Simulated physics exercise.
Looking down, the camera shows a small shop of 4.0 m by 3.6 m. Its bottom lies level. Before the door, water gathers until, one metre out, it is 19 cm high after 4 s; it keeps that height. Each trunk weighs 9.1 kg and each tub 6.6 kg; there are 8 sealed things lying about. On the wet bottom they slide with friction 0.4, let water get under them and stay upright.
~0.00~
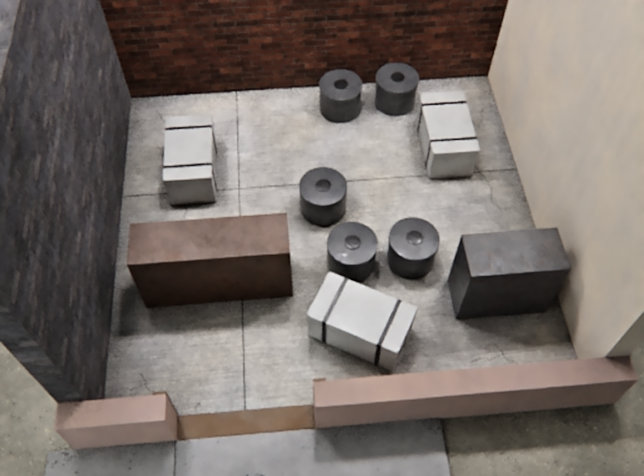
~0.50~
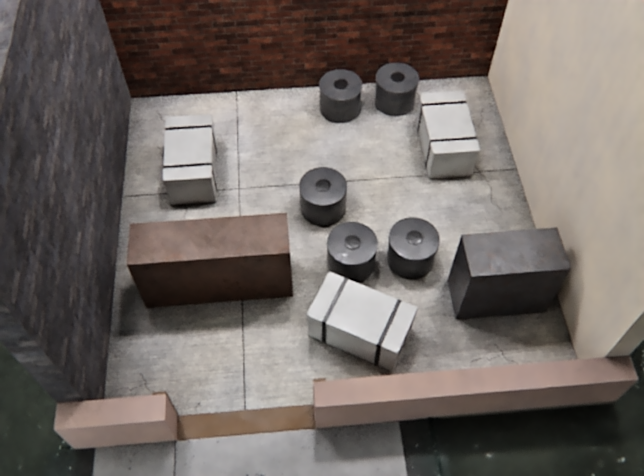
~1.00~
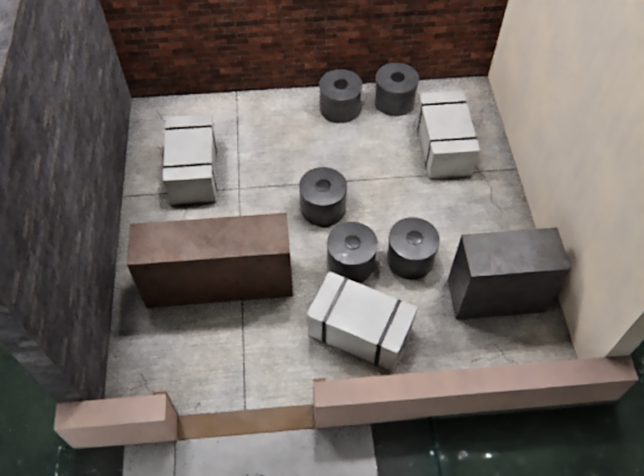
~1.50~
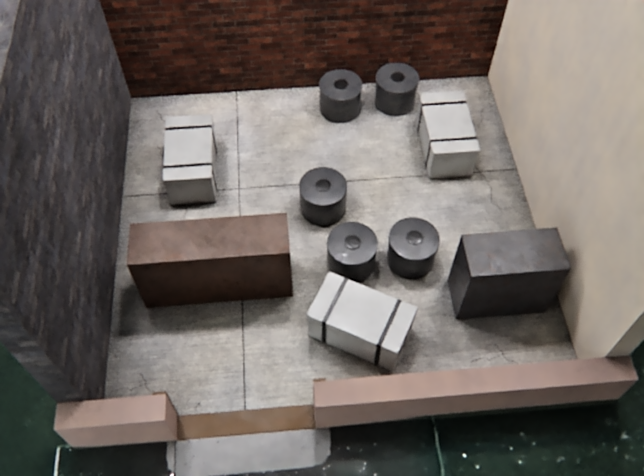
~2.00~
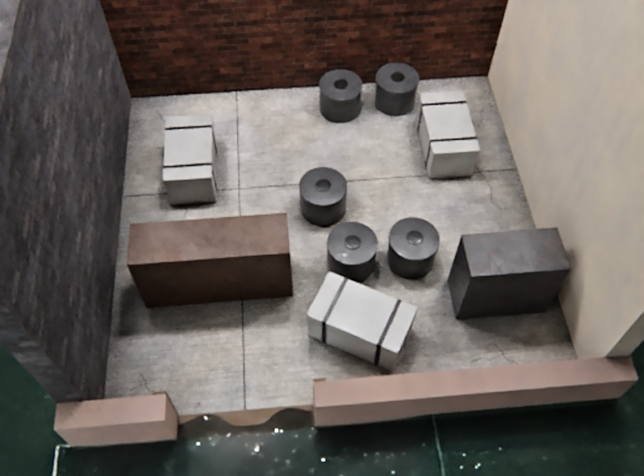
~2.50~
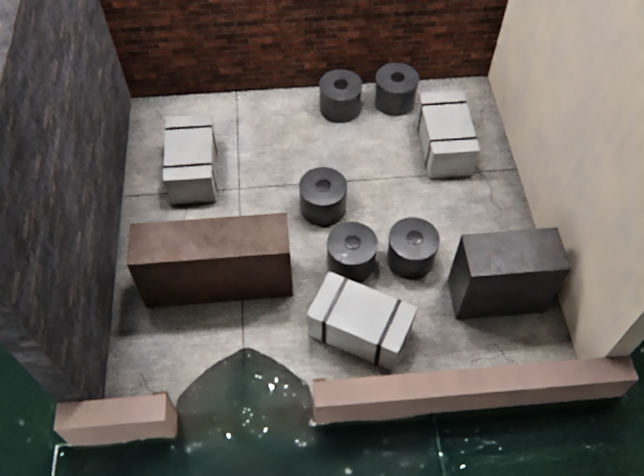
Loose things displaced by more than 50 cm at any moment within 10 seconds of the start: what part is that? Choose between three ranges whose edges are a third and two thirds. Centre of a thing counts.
The range is the middle one, a third to two thirds.
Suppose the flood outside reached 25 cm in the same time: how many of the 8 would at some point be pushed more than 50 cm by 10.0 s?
In that case the number is 7.
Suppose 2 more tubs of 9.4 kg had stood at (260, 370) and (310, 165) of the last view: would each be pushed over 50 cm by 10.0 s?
In that order: Beyond the mark, within the mark.
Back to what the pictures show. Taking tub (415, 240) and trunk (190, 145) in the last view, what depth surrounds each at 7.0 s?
Around 5 cm and 2 cm.
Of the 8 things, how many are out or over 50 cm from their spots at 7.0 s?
My count gives 3.
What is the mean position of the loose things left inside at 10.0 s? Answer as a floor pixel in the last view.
It works out to somewhere near (371, 165) on the floor.
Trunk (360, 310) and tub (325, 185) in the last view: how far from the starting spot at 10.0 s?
60 cm and 5 cm respectively.
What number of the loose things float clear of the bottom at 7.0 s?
My tally comes to 2.
After 3.5 s 0 of 8 are over 50 cm from their spots; 0 afloat.
After 4.5 s 0 of 8 are over 50 cm from their spots; 0 afloat.
After 7.0 s 3 of 8 are over 50 cm from their spots; 2 afloat.
After 10.0 s 4 of 8 are over 50 cm from their spots, and 4 have been at some point; 6 afloat.
